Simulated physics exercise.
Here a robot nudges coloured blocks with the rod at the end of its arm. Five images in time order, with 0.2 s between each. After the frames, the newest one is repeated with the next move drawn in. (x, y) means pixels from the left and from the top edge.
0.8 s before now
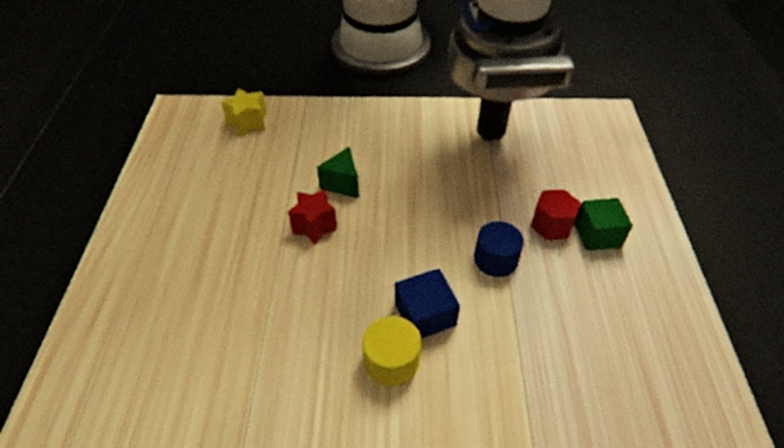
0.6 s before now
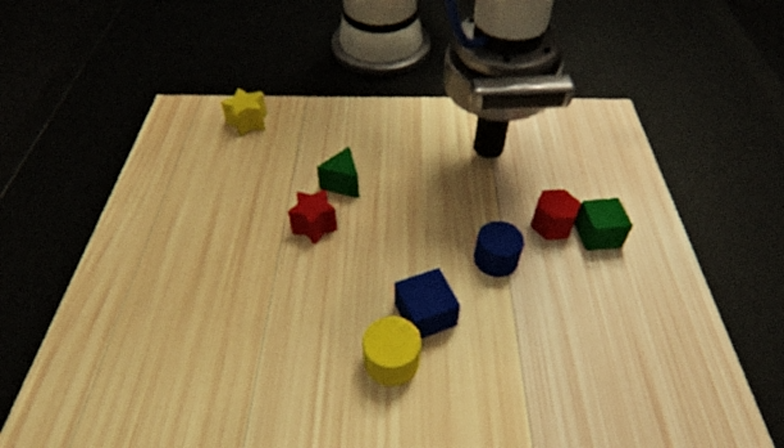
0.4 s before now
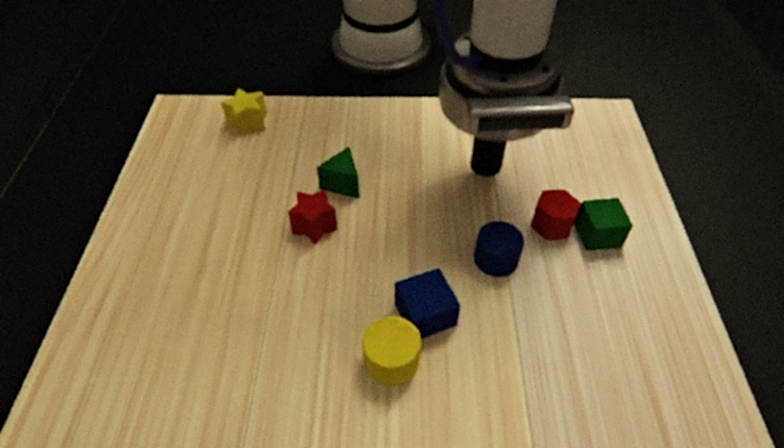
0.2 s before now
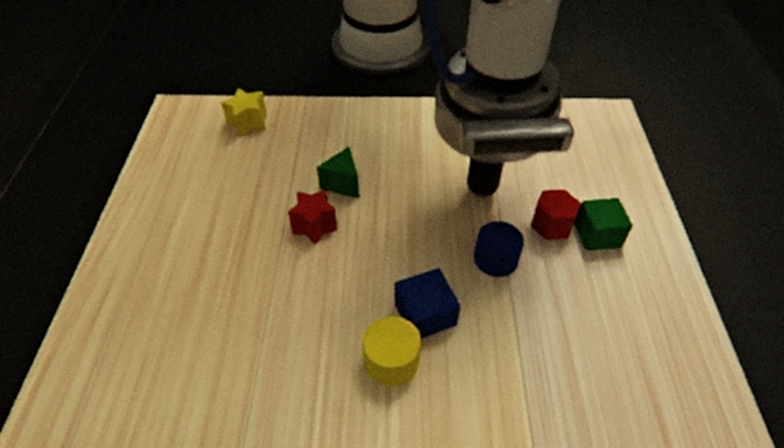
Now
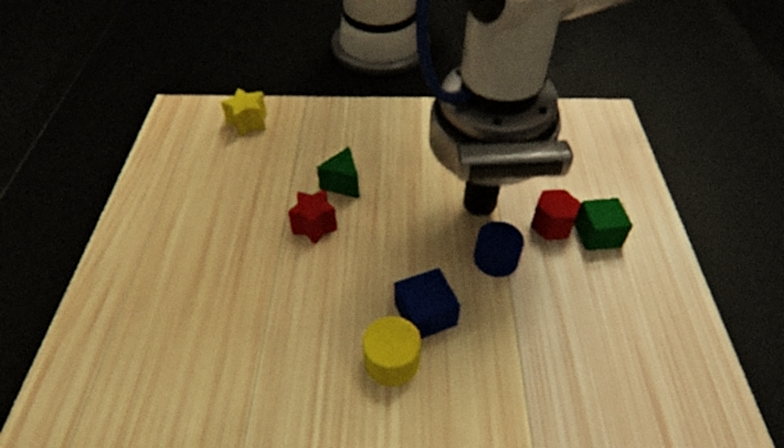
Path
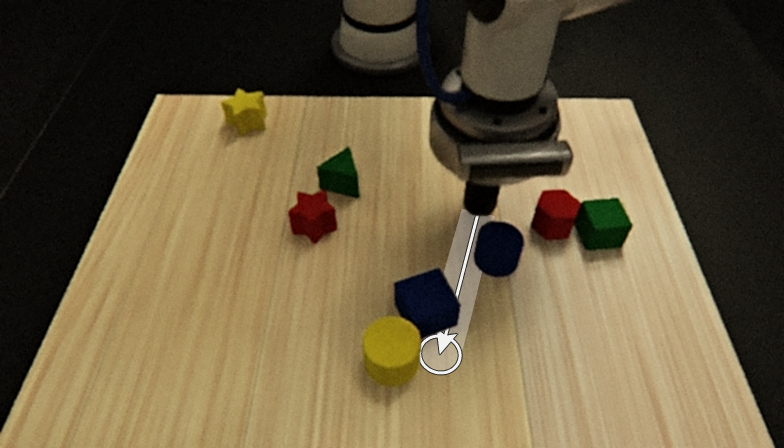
A robot arm with a dark rod at its end reaches over a pale wooden board on a dark surface, seen from above at an angle by a still camera. A yellow star, green triangle and red star lie to the left, blue and yellow blocks near the middle, and red and green blocks to the right. The rod moves steadily nearer, drifting slightly left toward the blue cylinder, while every block stays still.
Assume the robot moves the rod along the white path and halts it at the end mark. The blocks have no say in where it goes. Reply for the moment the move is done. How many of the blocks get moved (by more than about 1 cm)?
The answer is three or more blocks.
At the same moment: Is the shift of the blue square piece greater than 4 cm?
It seems so.
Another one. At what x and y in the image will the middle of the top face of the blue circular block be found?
I predict (510, 258).
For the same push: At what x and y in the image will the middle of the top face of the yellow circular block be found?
The middle of its upper face will lie at (344, 381).
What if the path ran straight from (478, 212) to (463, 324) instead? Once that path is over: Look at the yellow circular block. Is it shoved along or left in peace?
That one moves away.
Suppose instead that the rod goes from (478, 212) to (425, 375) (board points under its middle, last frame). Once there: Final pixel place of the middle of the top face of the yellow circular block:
Its top face will be centred at roughly (325, 401).
The line goes from (478, 212) directly to (440, 354).
What follows on the original path. One third of the way, rod (469, 248); blue circular block (508, 253).
Two thirds of the way, rod (456, 295); yellow circular block (385, 348); blue square piece (421, 302); blue circular block (510, 258).
At the end, rod (441, 348); yellow circular block (344, 381); blue square piece (398, 353); blue circular block (510, 258); red hexagon unmoved.
